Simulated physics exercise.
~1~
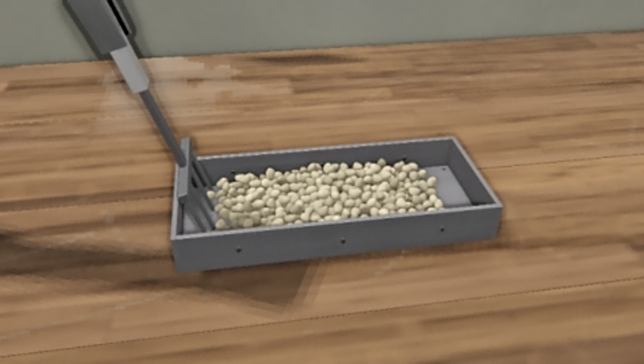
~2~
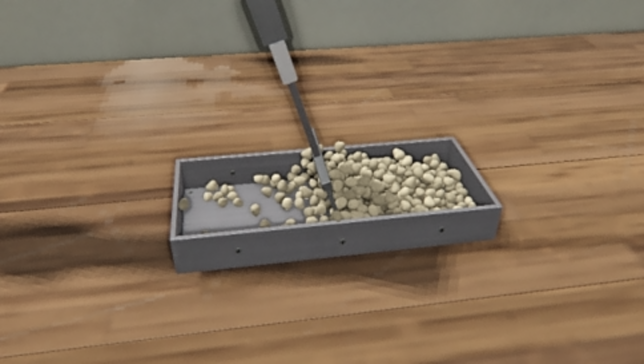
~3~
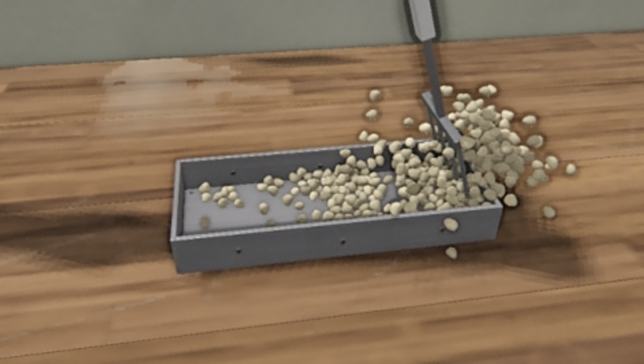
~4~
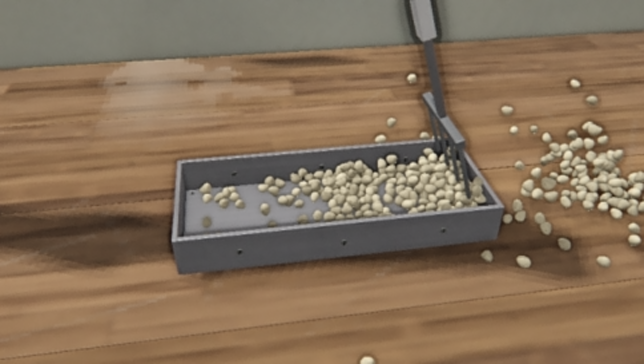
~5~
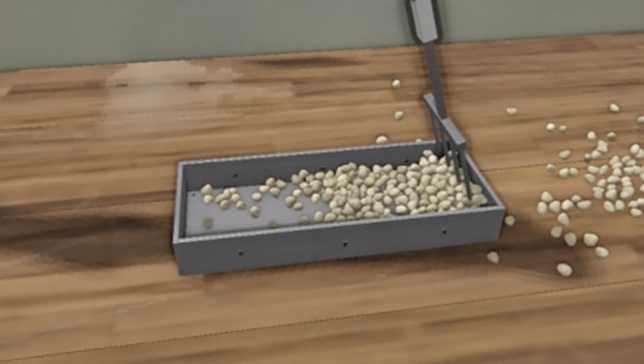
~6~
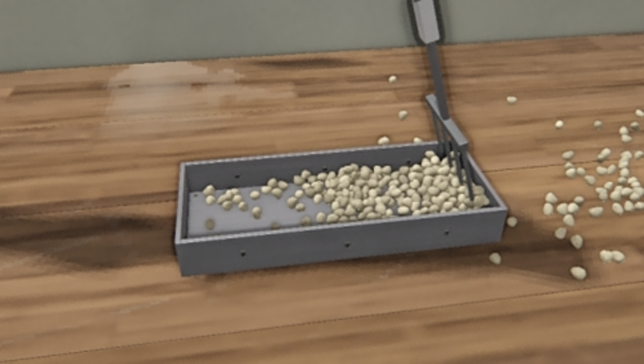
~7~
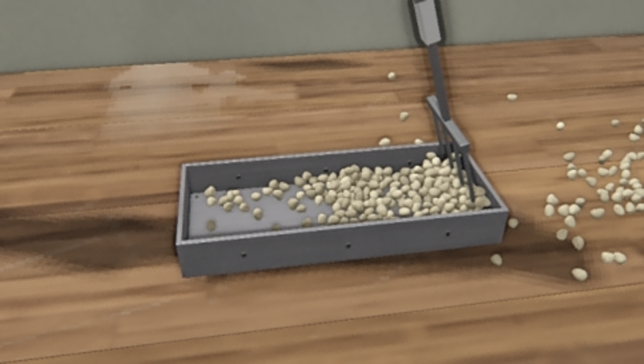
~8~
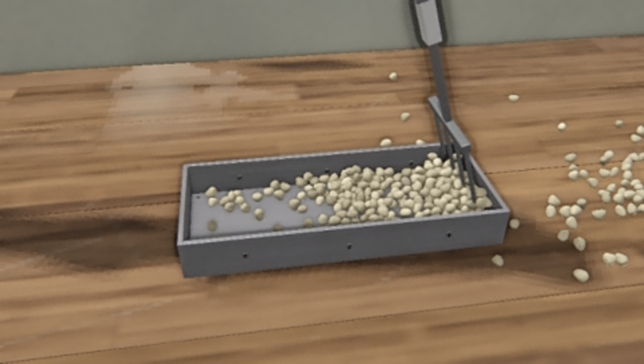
On a wooden tabletop, a fork pushing pale beans rightward through a grey tray, spilling many over the end, most staying inside.
